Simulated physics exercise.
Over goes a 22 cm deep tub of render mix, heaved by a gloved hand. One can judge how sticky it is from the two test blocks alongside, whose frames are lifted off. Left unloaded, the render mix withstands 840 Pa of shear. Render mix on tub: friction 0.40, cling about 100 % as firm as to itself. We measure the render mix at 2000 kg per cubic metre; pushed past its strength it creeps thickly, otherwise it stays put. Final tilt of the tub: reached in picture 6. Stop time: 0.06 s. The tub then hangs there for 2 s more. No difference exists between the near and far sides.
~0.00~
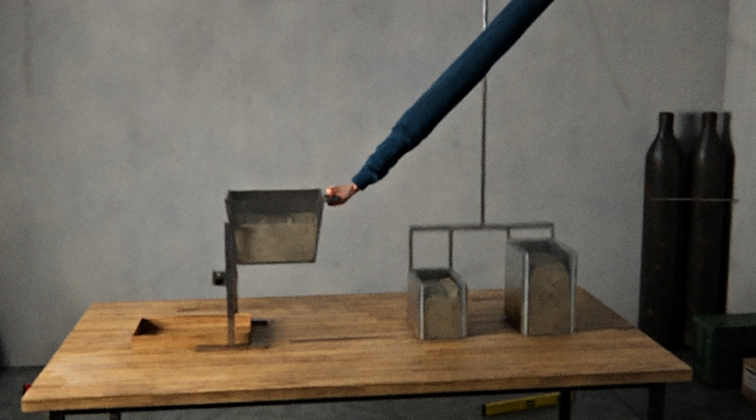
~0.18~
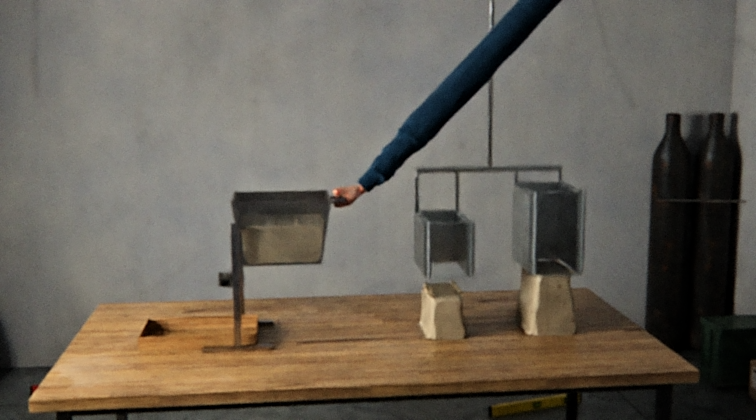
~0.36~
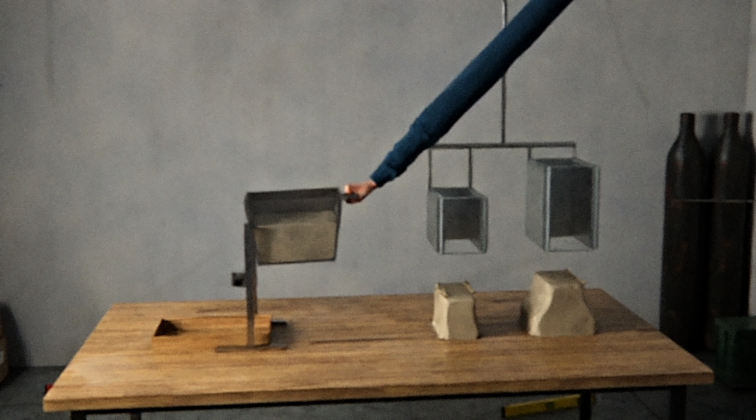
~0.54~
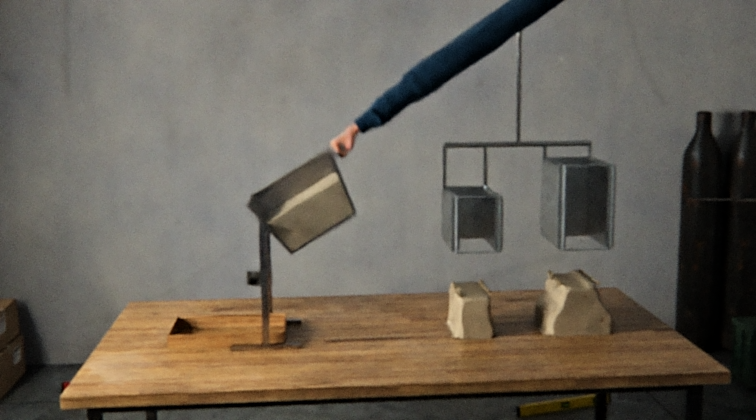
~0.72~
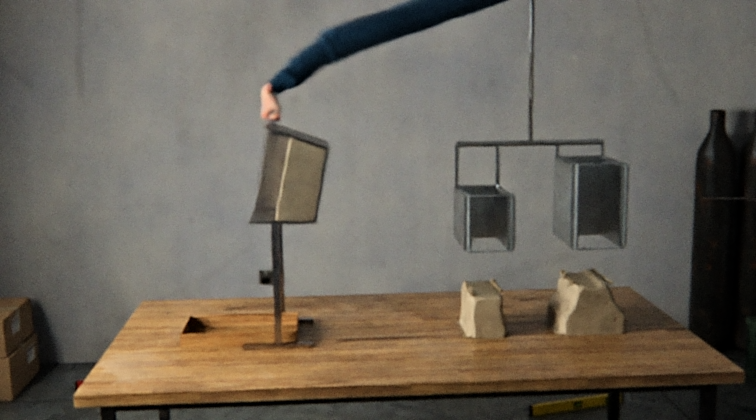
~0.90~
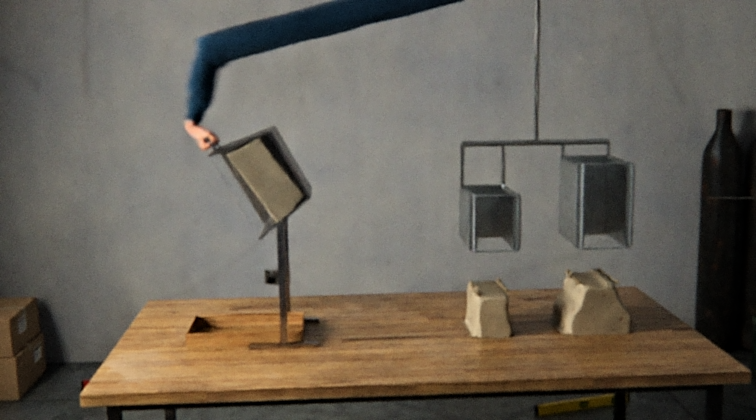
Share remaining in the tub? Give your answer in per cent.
Close to 0 %.
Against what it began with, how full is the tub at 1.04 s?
About 45 %.
After 1.04 s, the tub is at 119 degrees and holds 46 %.
After 1.21 s, the tub is at 119 degrees and holds 0 %.
After 1.38 s, the tub is at 119 degrees and holds 0 %.
After 1.55 s, the tub is at 119 degrees and holds 0 %.
After 2.90 s, the tub is at 119 degrees and holds 0 %.
